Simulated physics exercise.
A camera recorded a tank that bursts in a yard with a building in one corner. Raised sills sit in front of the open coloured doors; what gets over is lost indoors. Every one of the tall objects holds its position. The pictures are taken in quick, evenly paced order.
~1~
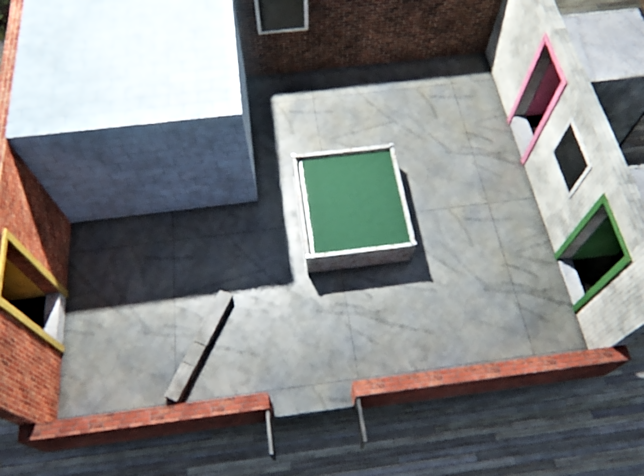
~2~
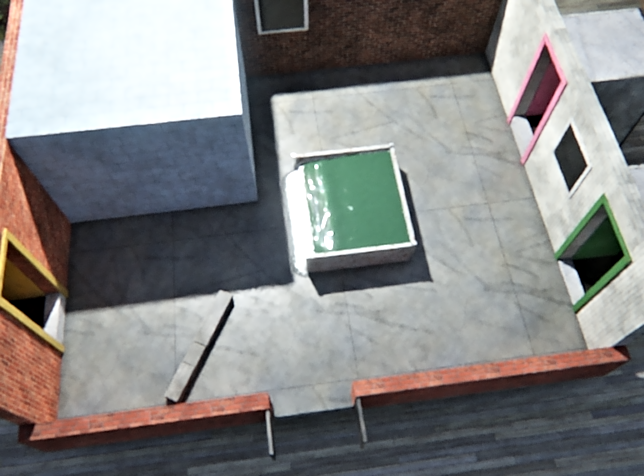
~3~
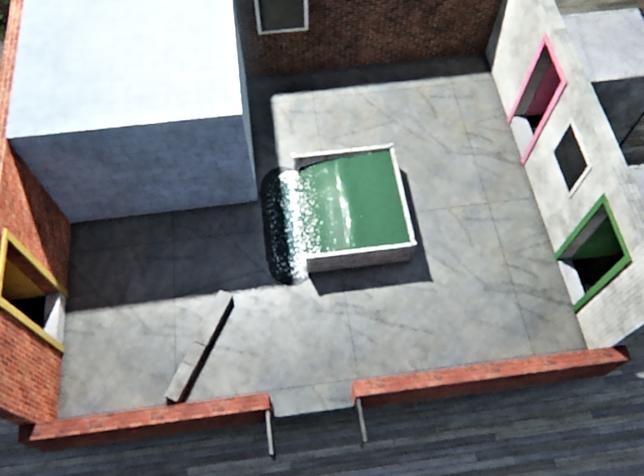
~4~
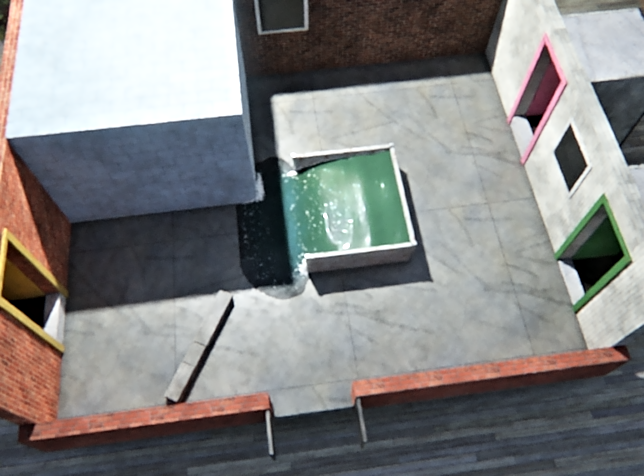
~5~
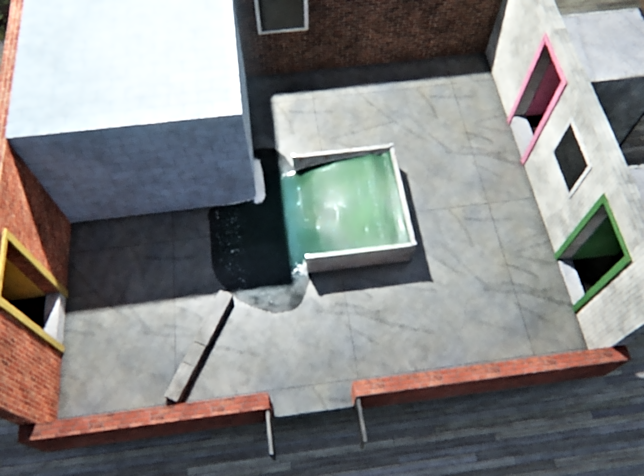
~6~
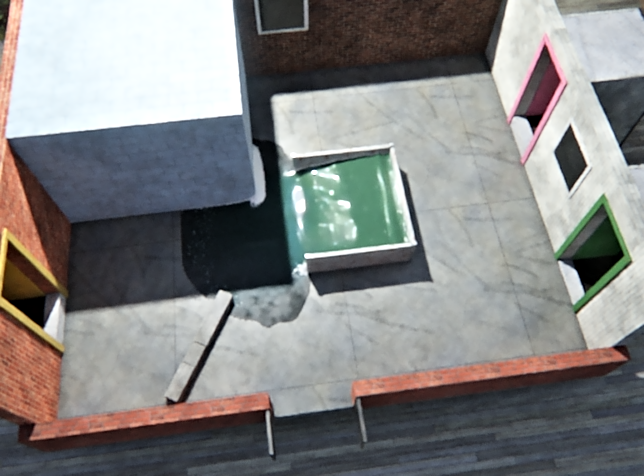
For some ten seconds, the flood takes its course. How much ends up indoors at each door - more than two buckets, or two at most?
Indoors: Yellow door, two at most; pink door, two at most; green door, two at most.
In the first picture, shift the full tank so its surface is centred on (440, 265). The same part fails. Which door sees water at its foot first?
Answer: The door marked yellow.
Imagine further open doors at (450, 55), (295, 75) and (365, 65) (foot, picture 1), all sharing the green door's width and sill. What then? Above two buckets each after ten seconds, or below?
Lab note, doors in listed order: Under the limit, over the limit, under the limit.
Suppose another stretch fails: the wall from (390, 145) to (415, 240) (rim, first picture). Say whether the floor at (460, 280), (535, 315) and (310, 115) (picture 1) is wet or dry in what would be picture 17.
Taking each in turn, they come out watered, watered, kept dry.
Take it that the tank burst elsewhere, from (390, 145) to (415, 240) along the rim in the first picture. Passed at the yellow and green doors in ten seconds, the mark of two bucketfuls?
Yellow: Falls short; green: Exceeds it.
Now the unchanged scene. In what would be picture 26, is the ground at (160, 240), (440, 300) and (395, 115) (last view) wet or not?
First spot soaked, second not wet, third not wet.
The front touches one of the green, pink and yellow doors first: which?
Result: The door marked yellow.
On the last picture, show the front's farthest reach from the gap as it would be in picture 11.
Estimated pixel: (72, 225).
A moment on, water covers 25 % of the floor; the yellow door not reached, the pink door not reached, the green door not reached.
Next, water covers 35 % of the floor; the yellow door wet at the sill, nothing in, the pink door not reached, the green door not reached.
Then, water covers 40 % of the floor; the yellow door wet at the sill, nothing in, the pink door not reached, the green door not reached.
Later, water covers 60 % of the floor; the yellow door wet at the sill, nothing in, the pink door not reached, the green door not reached.
In the end, water covers 90 % of the floor; the yellow door wet at the sill, nothing in, the pink door wet at the sill, nothing in, the green door not reached.
